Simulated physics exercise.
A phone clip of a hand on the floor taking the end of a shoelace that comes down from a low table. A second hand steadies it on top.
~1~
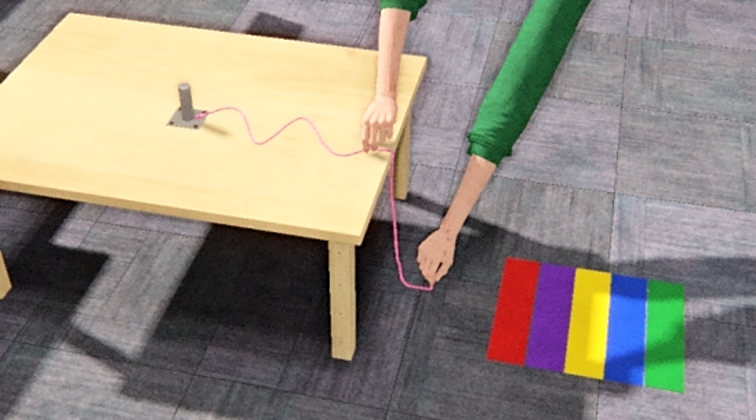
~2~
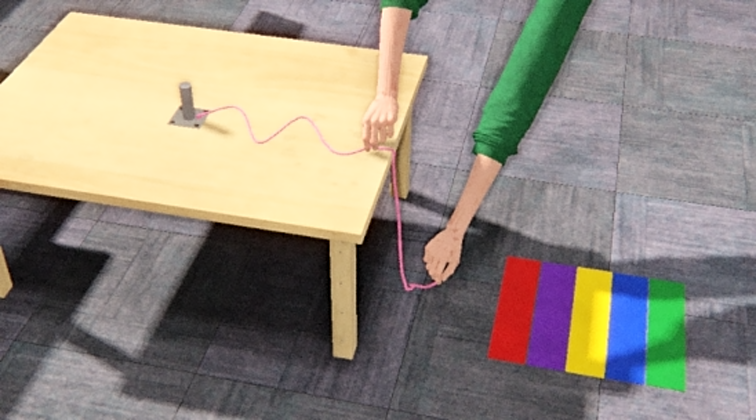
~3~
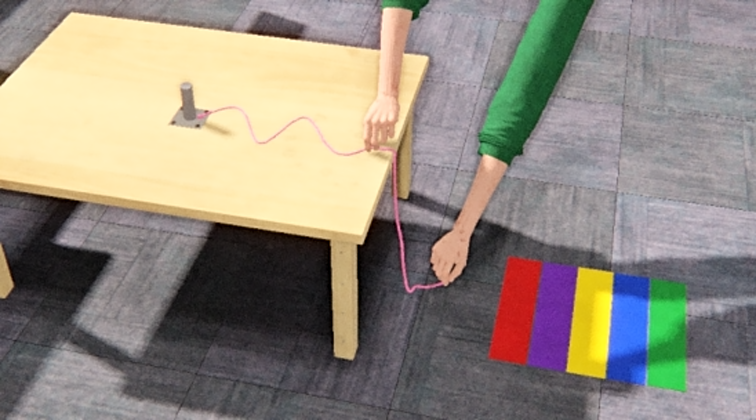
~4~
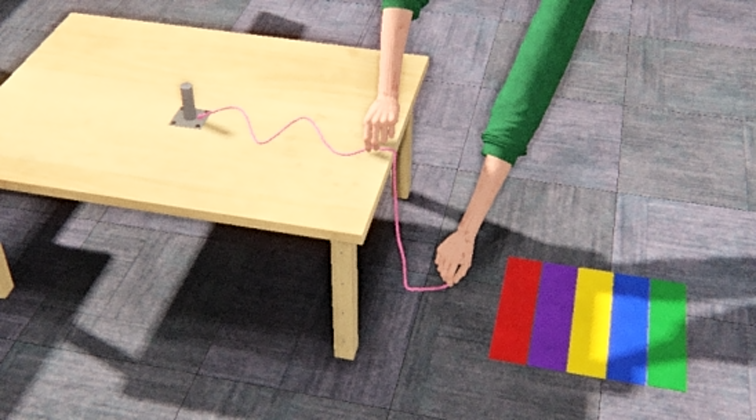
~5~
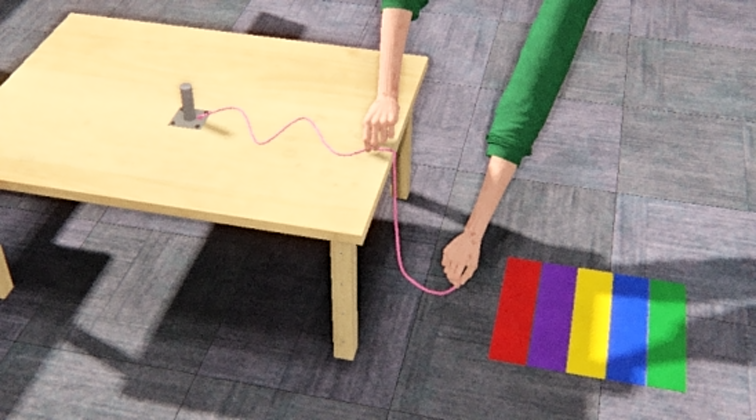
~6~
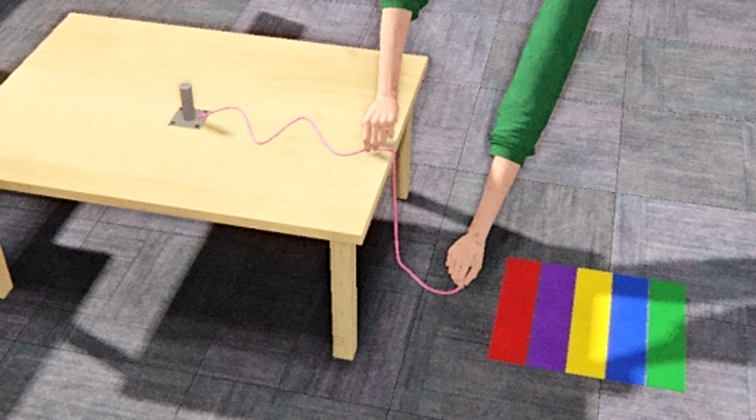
At first, one hand rests on a pink shoelace at the edge of a low wooden table while another holds its hanging end near the floor, left of a striped colour mat. The lower hand then draws the end slightly rightward toward the red stripe, while the upper hand stays in place.
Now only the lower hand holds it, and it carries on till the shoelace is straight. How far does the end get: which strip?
Over green.
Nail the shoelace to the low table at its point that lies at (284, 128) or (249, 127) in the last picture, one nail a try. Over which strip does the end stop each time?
One after the other, yellow; blue.
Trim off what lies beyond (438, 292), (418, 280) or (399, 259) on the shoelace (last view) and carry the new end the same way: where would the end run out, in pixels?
Try by try, around (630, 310), (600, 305) and (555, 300).
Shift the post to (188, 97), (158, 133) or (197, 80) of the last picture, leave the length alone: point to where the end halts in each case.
In that order: (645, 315), (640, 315) and (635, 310).
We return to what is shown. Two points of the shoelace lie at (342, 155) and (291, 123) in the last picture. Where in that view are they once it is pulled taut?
About (438, 176), and the other about (351, 143).
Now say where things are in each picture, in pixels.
In the first picture, end (434, 280); red (509, 342); purple (547, 349); yellow (586, 355); blue (625, 362); green (665, 369).
In the second picture, end (441, 280); shoelace through (231, 107) (266, 141) (319, 133) (379, 148) (398, 208) (402, 270).
In the third picture, end (448, 281).
In the fourth picture, end (453, 282); shoelace through (232, 108) (268, 141) (320, 133) (380, 149) (396, 209) (405, 271).
In the fifth picture, end (459, 283).
In the sixth picture, end (463, 284); shoelace through (232, 108) (267, 142) (319, 134) (379, 149) (396, 209) (405, 269).
Early on, end near (599, 306); over yellow.
Midway, end near (642, 313); over blue.
At the end of the slack, end near (669, 317); over green. The end stops over the green strip.
